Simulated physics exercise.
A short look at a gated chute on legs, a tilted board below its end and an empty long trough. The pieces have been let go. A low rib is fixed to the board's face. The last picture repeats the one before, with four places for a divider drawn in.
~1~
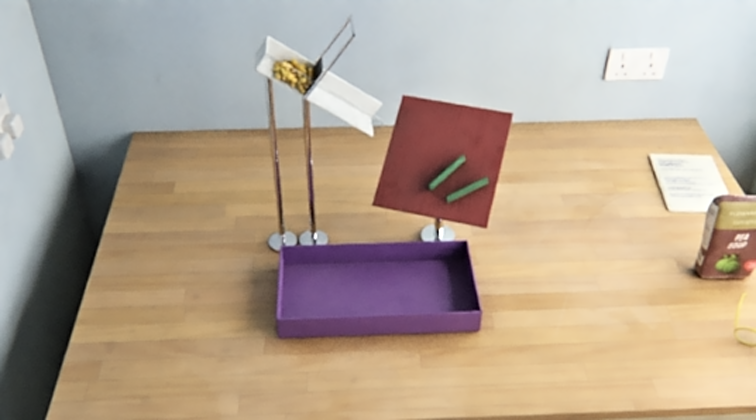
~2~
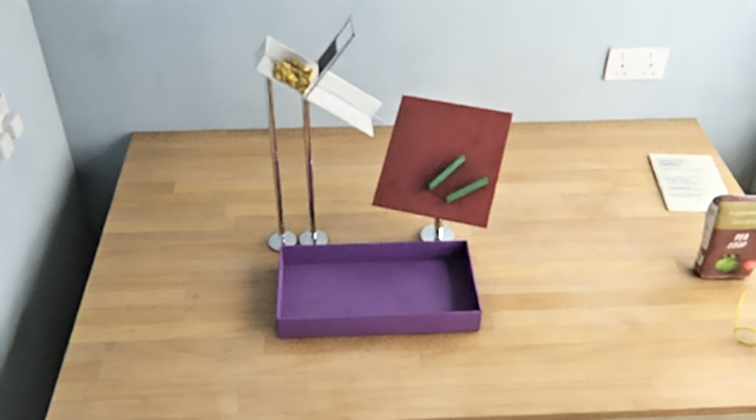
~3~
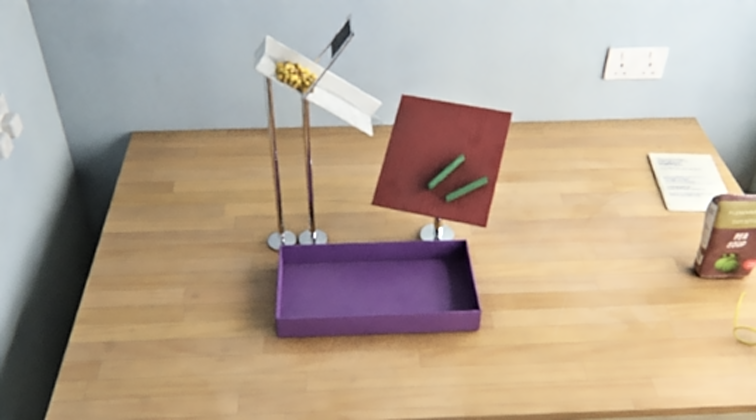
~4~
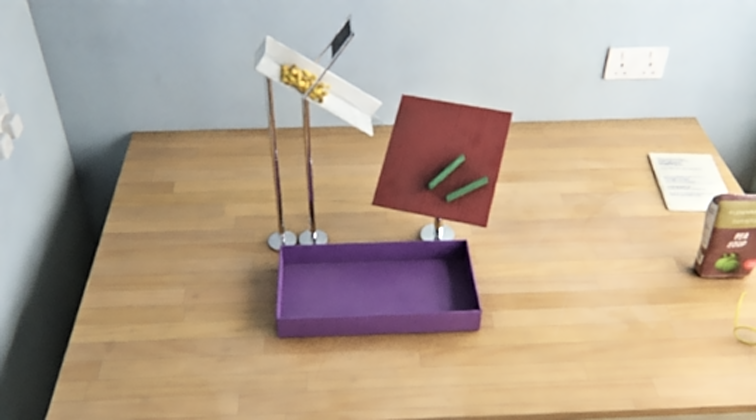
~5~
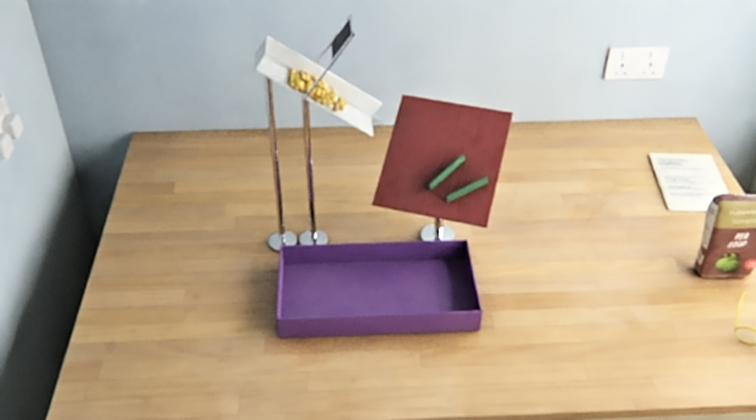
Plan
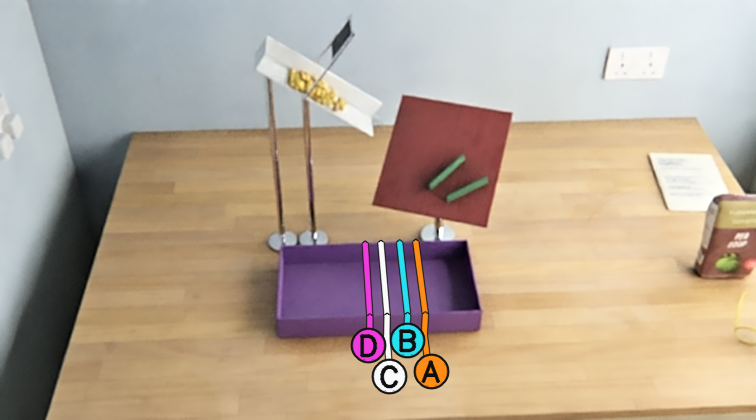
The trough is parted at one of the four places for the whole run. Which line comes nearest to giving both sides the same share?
B works best here.
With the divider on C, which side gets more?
The right side.
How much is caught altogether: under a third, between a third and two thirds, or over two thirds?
About that: Over two thirds.
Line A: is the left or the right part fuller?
Left.
On the marked copy, line A crosses the front rim at (425, 313); line B crosses the front rim at (407, 314); line C crosses the front rim at (387, 315); line D crosses the front rim at (369, 315).
With A, of what is caught, nearly all on the left of the divider, a small part on the right.
With B, of what is caught, about half on the left of the divider, about half on the right.
With C, of what is caught, a small part on the left of the divider, most on the right.
With D, of what is caught, a stray few on the left of the divider, nearly all on the right.
